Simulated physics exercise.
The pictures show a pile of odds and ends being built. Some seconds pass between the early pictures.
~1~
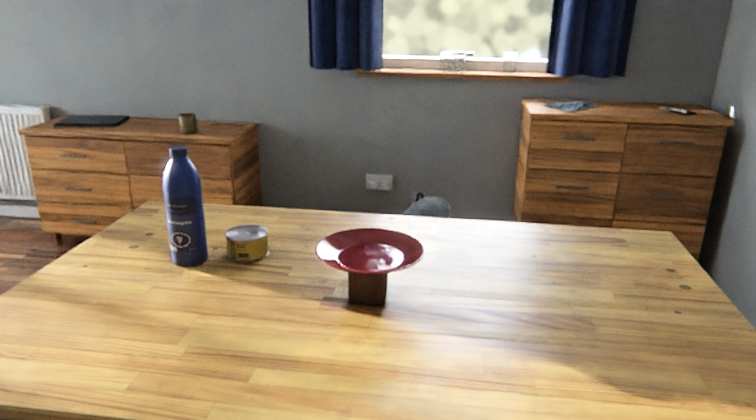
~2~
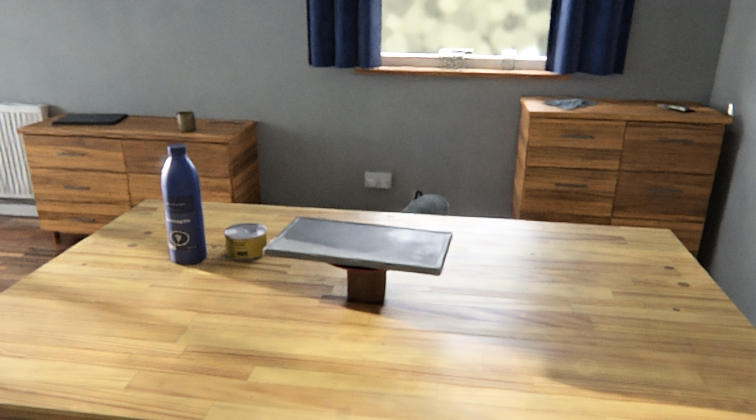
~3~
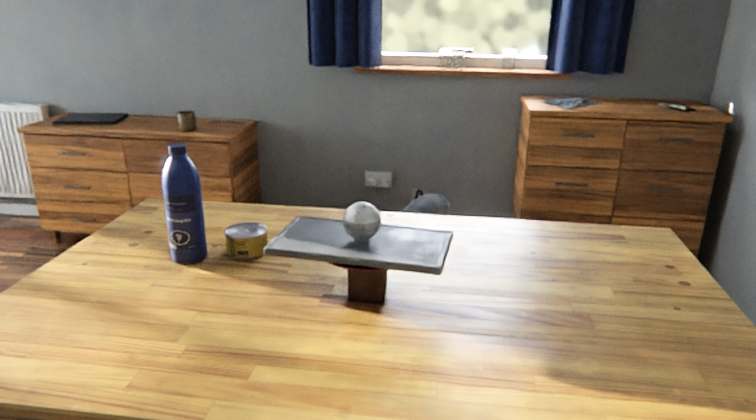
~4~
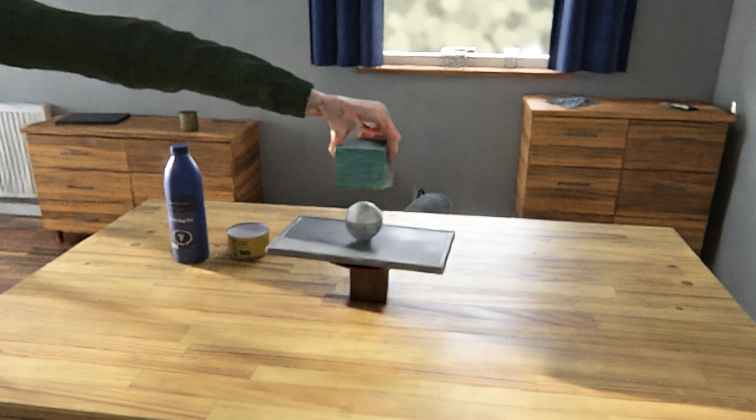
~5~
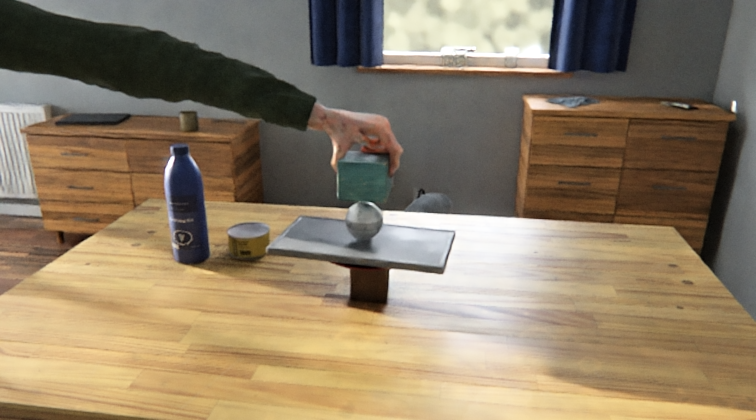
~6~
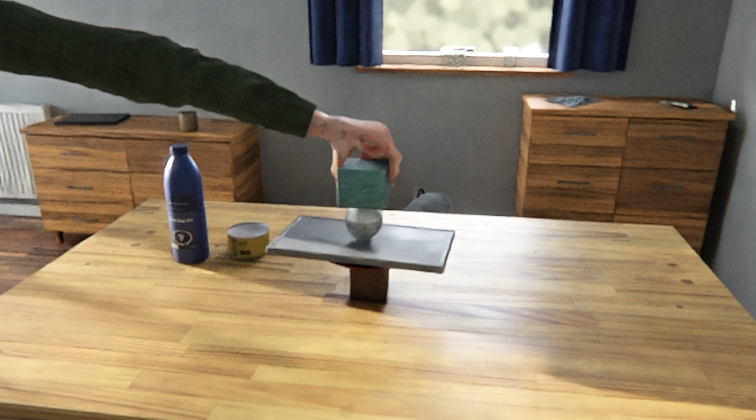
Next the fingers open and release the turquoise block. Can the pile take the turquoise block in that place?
Outcome: The pile gives way.
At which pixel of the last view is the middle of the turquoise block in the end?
At about (450, 221).
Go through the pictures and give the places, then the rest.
In the first frame, the last thing is not in view yet; yellow tub (248, 243).
In the second frame, the last thing is not in view yet; brown block (367, 276).
In the third frame, the last thing is not in view yet; grey tray (362, 242).
The fourth frame shows coming down; turquoise block (363, 163); yellow tub (249, 240).
The fifth frame shows coming down; turquoise block (365, 176); brown block (370, 274).
The sixth frame shows set down, still held; turquoise block (365, 183); grey tray (364, 242).
Then, 0.60 s after the last picture, turquoise block tipped 52° from how it was near (399, 198).
Then, 0.80 s after the last picture, turquoise block now fallen.
At rest, fallen, turquoise block; the other 6 in place. Seen from the same camera at the end, turquoise block near (450, 221). The pile loses its balance.
